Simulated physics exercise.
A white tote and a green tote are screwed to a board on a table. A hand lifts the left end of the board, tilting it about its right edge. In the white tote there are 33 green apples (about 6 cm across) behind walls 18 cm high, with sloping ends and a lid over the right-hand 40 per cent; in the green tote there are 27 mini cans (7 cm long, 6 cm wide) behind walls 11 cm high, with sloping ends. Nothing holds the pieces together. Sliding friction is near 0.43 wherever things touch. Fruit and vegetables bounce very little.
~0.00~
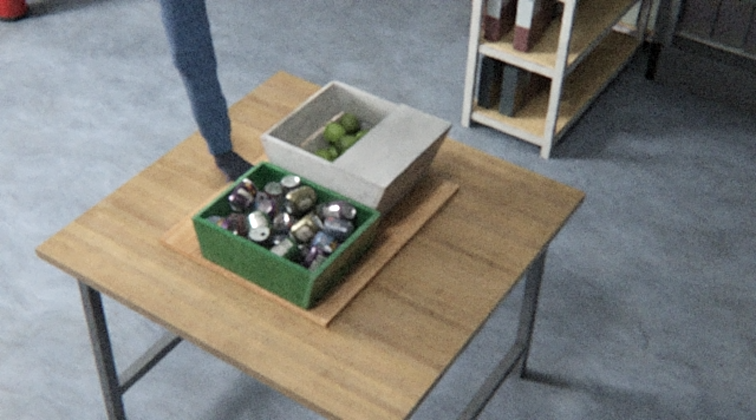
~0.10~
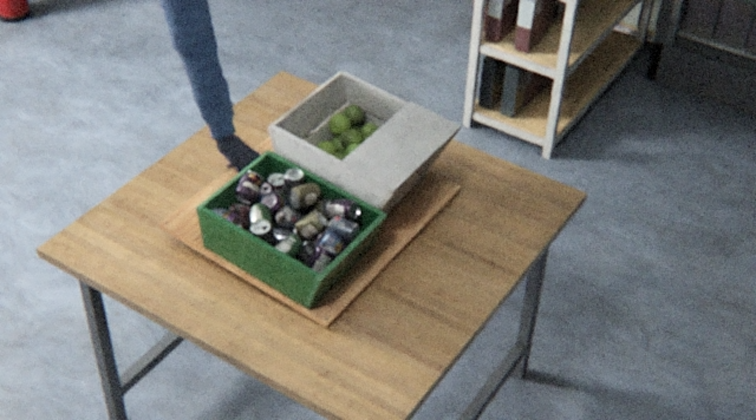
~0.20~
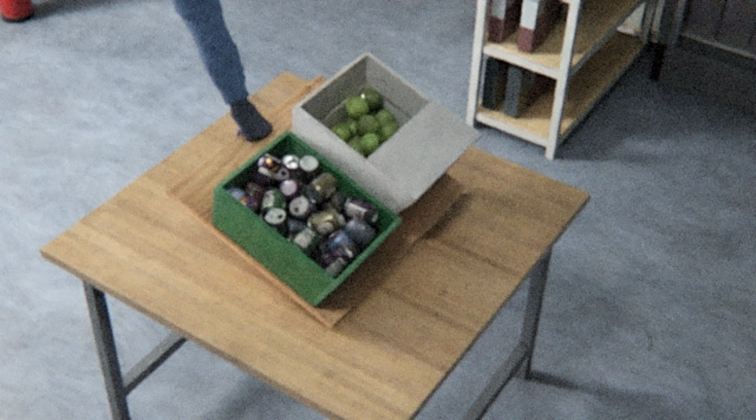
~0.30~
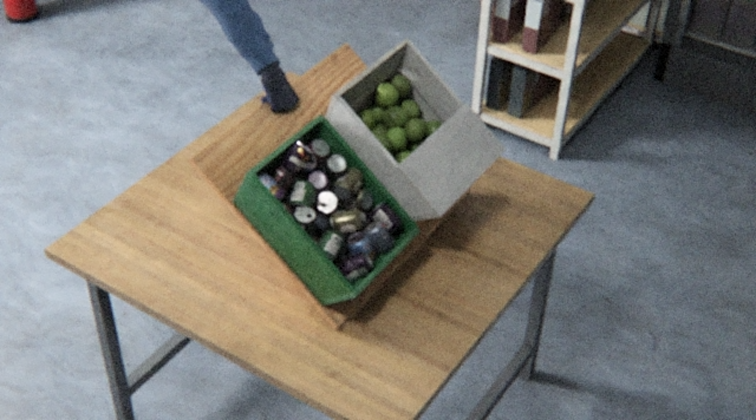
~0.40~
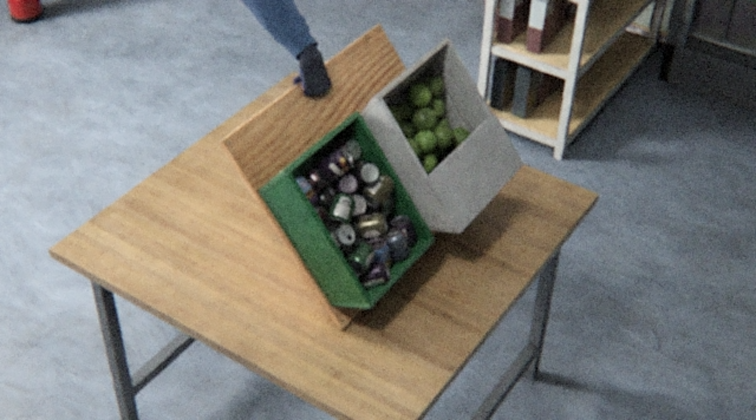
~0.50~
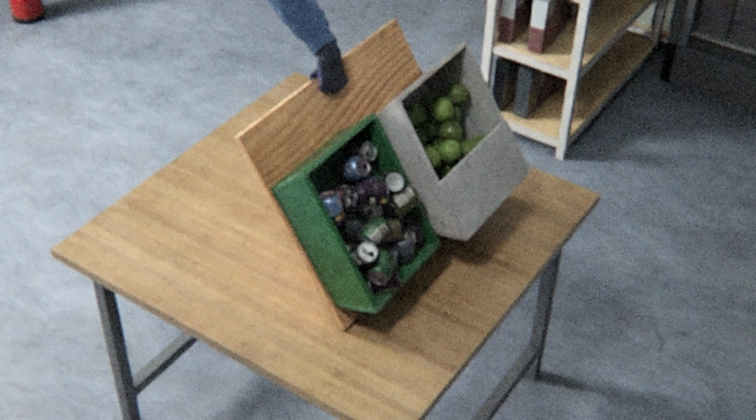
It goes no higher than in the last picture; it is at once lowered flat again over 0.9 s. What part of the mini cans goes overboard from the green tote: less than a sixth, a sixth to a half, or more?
It sheds from a sixth to a half of them.
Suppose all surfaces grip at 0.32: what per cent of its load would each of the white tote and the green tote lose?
In that case white tote 0, green tote 30 per cent.
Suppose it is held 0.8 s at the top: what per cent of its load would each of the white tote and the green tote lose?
In that case white tote 0, green tote 30 per cent.
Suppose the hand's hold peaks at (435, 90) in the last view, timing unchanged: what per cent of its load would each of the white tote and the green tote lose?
In that case white tote 20, green tote 100 per cent.
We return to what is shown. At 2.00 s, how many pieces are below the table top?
Some 3 pieces.
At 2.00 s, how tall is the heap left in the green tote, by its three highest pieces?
Roughly 12 cm high.
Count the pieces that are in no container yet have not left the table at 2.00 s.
Some 4 pieces.
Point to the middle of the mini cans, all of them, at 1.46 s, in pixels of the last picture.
Near (341, 251).
After 0.74 s, tilt 47°; 0 of 33 out of the white tote and 3 of 27 out of the green tote.
After 1.04 s, tilt 20°; 0 of 33 out of the white tote and 7 of 27 out of the green tote.
After 1.46 s, tilt 0°; 0 of 33 out of the white tote and 7 of 27 out of the green tote.
Final count (at 2.00 s), 0 of 33 out of the white tote and 7 of 27 out of the green tote. Asked share, 7 of 27, 26 per cent.
